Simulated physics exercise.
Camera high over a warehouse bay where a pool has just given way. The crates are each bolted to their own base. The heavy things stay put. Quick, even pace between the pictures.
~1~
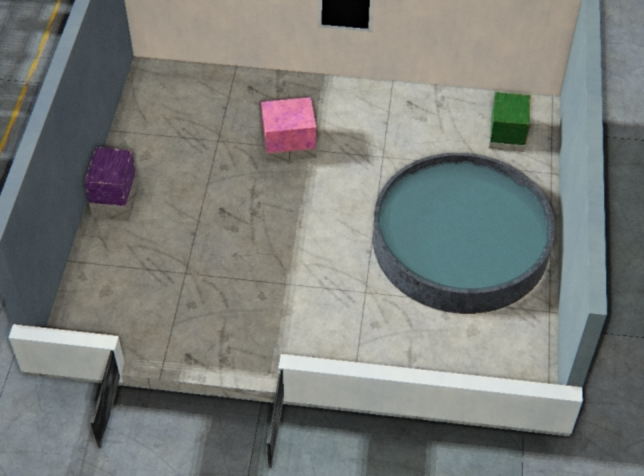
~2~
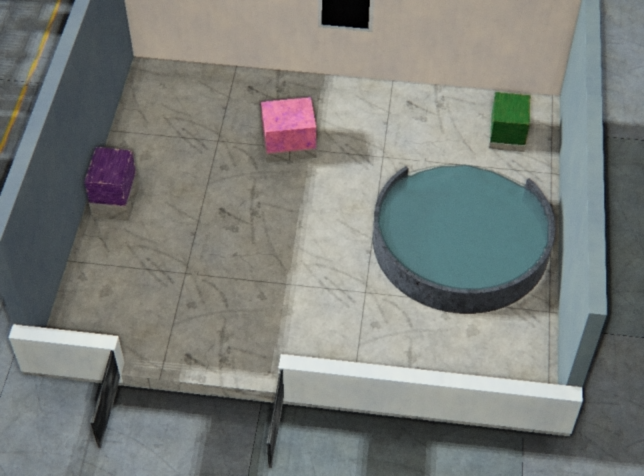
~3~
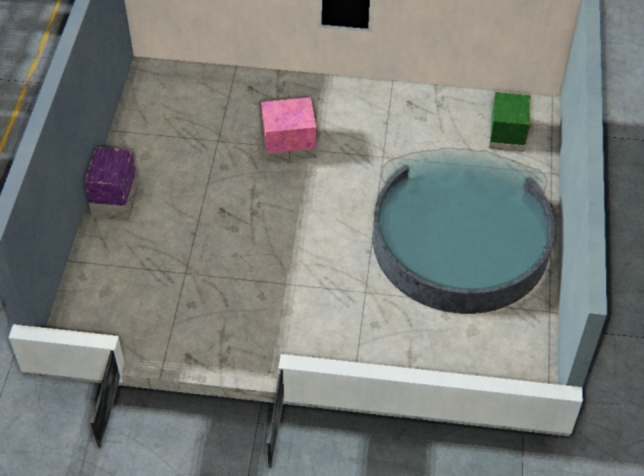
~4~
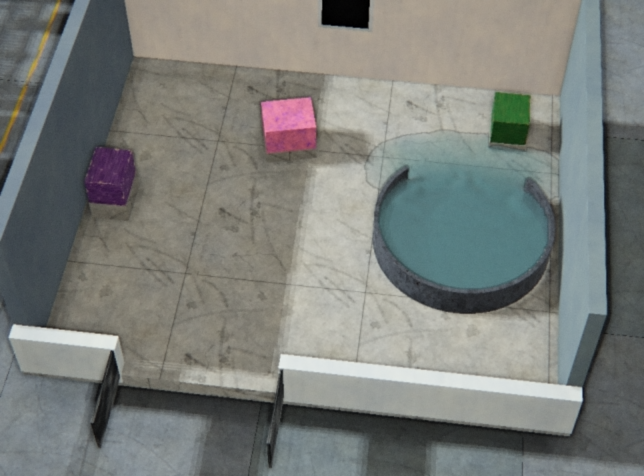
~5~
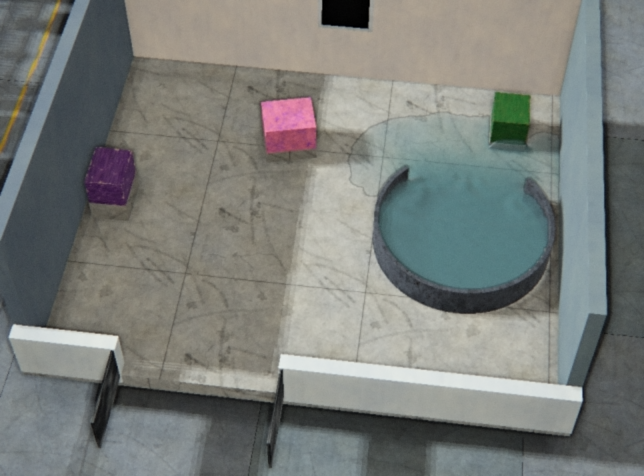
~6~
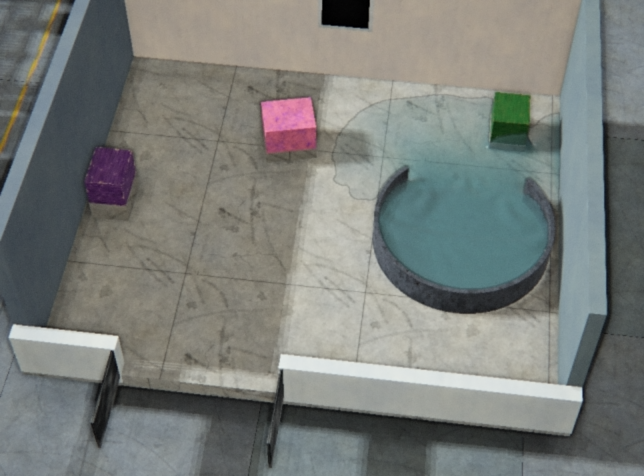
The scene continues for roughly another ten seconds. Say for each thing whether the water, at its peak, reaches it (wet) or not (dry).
Purple crate: Dry; pink crate: Dry; green crate: Wet.
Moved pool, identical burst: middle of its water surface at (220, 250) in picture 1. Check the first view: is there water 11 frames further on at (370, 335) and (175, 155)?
The first is not reached, and then the second is wetted.
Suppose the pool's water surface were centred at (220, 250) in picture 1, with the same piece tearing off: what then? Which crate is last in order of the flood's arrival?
It is the crate marked green.
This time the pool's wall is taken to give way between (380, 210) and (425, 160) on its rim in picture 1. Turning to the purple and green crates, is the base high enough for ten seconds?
My take: The purple crate stays clear, while the green crate stays clear.
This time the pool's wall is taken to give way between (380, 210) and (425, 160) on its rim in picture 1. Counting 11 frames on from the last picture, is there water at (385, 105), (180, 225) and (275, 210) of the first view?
Those three come out soaked, soaked and soaked, one after another.
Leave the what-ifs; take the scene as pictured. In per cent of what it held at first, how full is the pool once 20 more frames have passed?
Around 34 percent.
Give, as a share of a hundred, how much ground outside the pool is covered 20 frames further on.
Estimated share: Around 35 %.
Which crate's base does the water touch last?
I'd go with the purple one.
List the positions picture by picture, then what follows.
Still water in the pool at (464, 223), in the first picture.
Water pours out on the pool's far side and has run to a hidden place, in the second picture.
Water pours out on the pool's far side and has run to (387, 173), in the third picture.
Water pours out on the pool's far side and has run to (371, 164), in the fourth picture.
Water pours out on the pool's far side and has run to (360, 145), in the fifth picture.
The front is at (558, 116), out from the gap on the pool's far side, in the sixth picture.
A moment on, water covers 20 % of the floor; the purple crate not reached, the pink crate water round its plinth, the green crate water round its plinth.
Next, water covers 25 % of the floor; the purple crate not reached, the pink crate water round its plinth, the green crate water round its plinth.
Then, water covers 35 % of the floor; the purple crate not reached, the pink crate water round its plinth, the green crate water round its plinth.
Later, water covers 60 % of the floor; the purple crate water round its plinth, the pink crate water round its plinth, the green crate water round its plinth.
In the end, water covers 95 % of the floor; the purple crate stayed above the water, the pink crate stayed above the water, the green crate was topped.
